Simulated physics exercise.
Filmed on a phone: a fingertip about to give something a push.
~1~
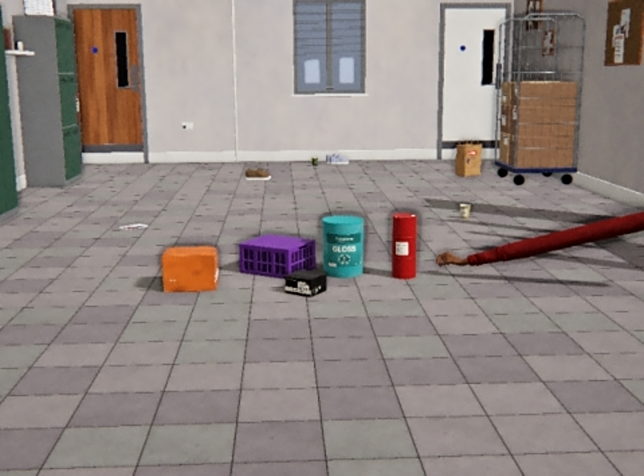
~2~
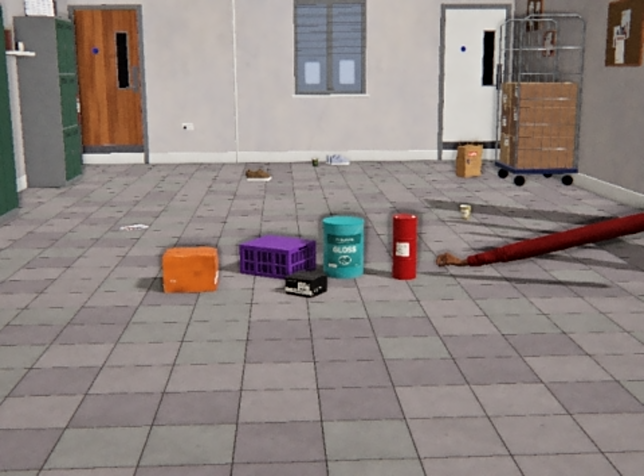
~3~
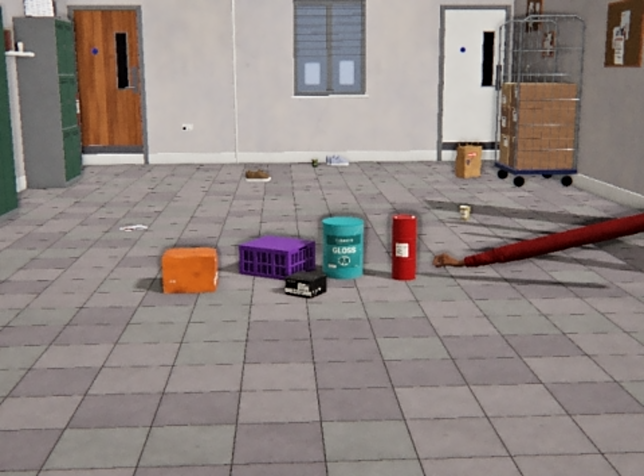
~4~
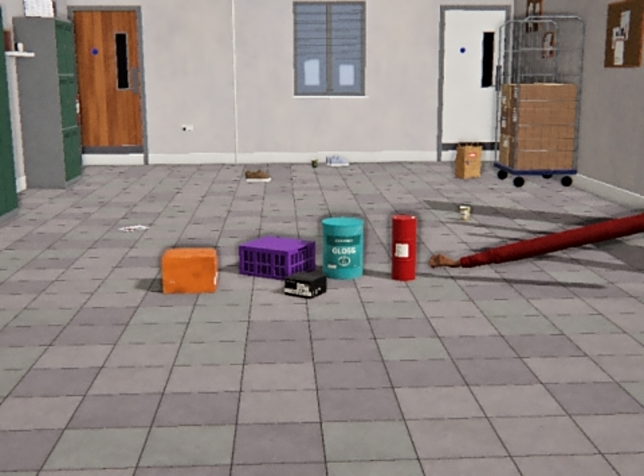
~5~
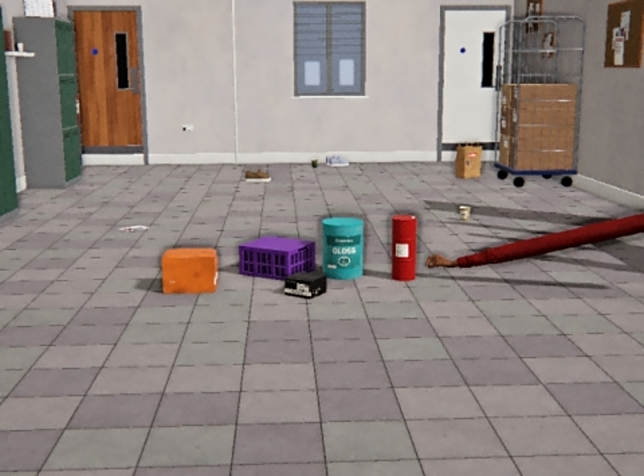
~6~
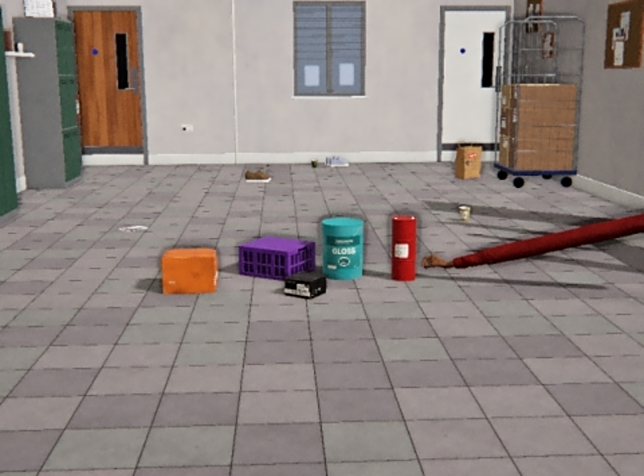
The clip opens on a tiled floor with an orange box, a purple crate, a small black box, a teal tub and a red canister, while a long red arm reaches in from the right. The arm's tip edges slightly left toward the canister, and the objects show no clear movement.
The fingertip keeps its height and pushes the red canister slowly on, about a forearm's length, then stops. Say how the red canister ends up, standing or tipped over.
The red canister keeps standing.
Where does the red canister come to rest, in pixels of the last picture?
Near (352, 251).
Then, 0.40 s later than the last frame, red canister moved a little near (395, 248).
Then, 0.80 s later than the last frame, red canister moved about its own width near (379, 249).
Then, 1.10 s later than the last frame, red canister moved about its own width near (367, 249).
Then, 1.40 s later than the last frame, red canister moved well along near (357, 251).
When it is over, moved from the start, red canister. End places, in pixels of the last picture, red canister near (352, 251).
